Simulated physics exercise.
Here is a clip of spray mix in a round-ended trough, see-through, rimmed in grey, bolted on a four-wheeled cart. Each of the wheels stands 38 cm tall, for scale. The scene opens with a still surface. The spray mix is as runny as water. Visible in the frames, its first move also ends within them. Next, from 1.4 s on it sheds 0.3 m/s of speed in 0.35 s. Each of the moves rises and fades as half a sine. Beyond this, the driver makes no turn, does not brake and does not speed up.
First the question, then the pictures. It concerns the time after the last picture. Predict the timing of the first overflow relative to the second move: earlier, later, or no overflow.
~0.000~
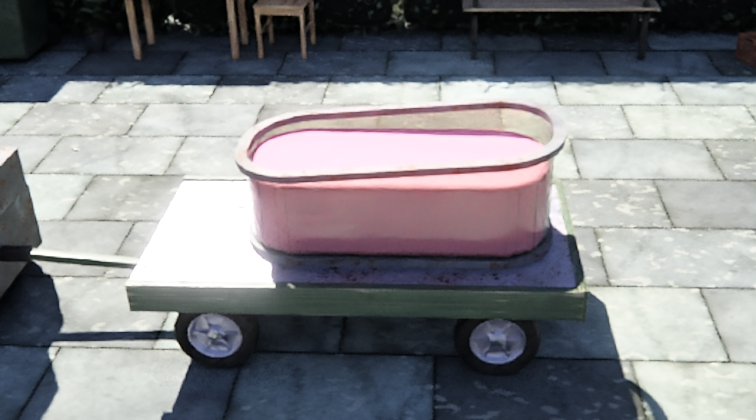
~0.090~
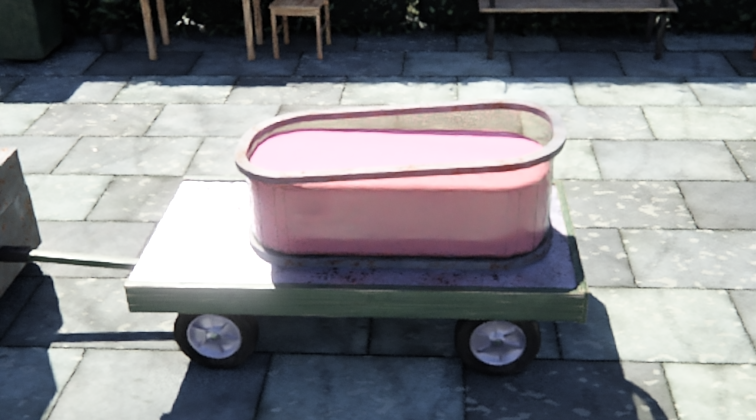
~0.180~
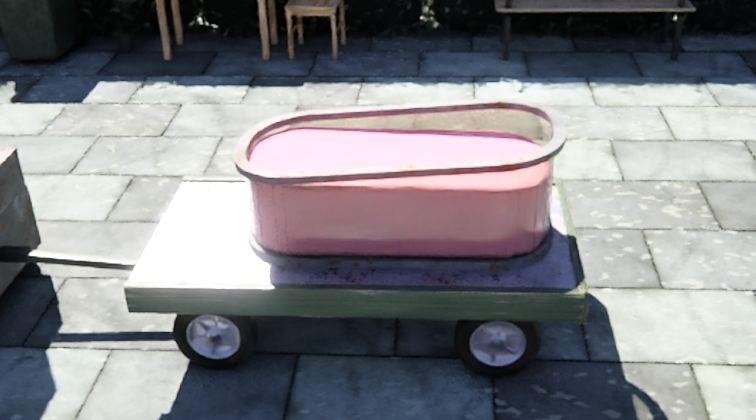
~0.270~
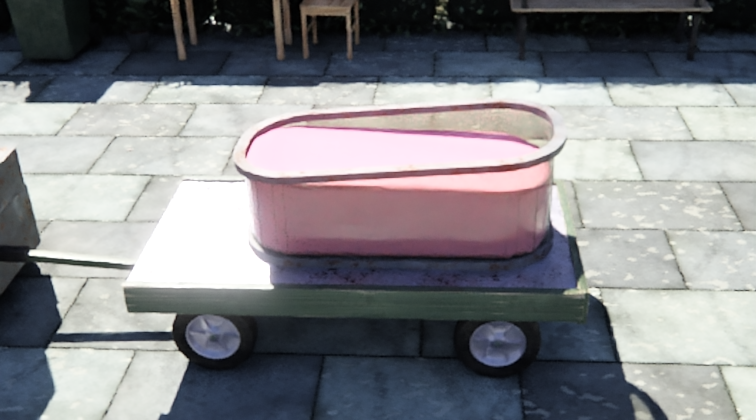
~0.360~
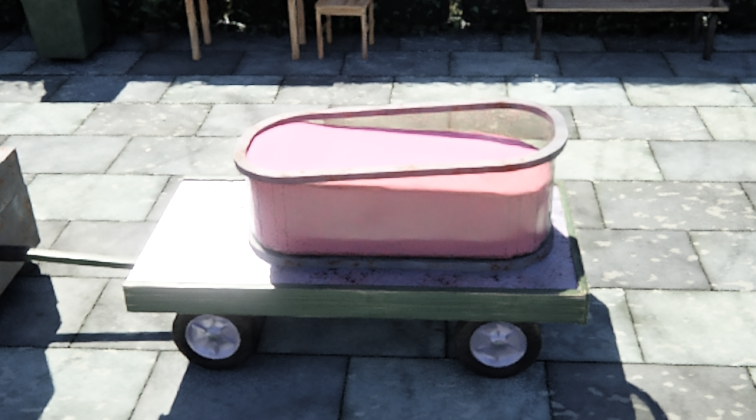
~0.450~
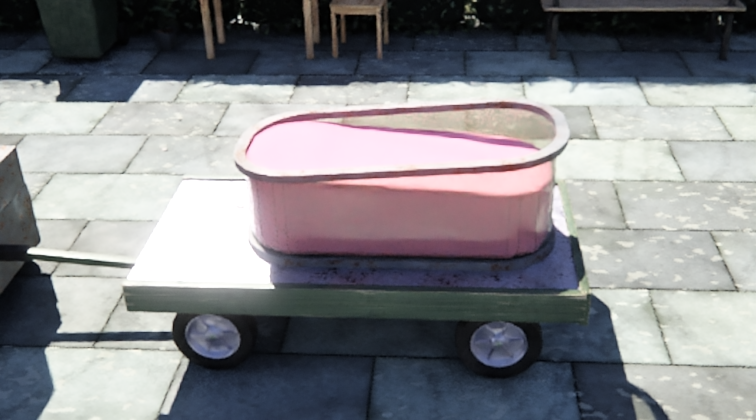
Later.
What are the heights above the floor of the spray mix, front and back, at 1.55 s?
Measured: Front = 34 cm, back = 36 cm.
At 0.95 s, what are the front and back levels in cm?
Roughly 34 cm in front and 34 cm behind.
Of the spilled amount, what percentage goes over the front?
About 70 percent.
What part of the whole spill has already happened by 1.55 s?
0 %.
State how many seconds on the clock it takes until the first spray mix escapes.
2.2 s.
By 0.95 s front 35 cm, middle 35 cm, back 35 cm above the floor; no loss so far.
By 1.55 s front 34 cm, middle 35 cm, back 35 cm above the floor; no loss so far.
By 2.25 s front 37 cm, middle 36 cm, back 30 cm above the floor; the loss stands at 1 per cent, over the front.
By 4.74 s the loss stands at 3 per cent, over the front; the first of it left at about 2.25 s, and the second move began at 1.4 s.
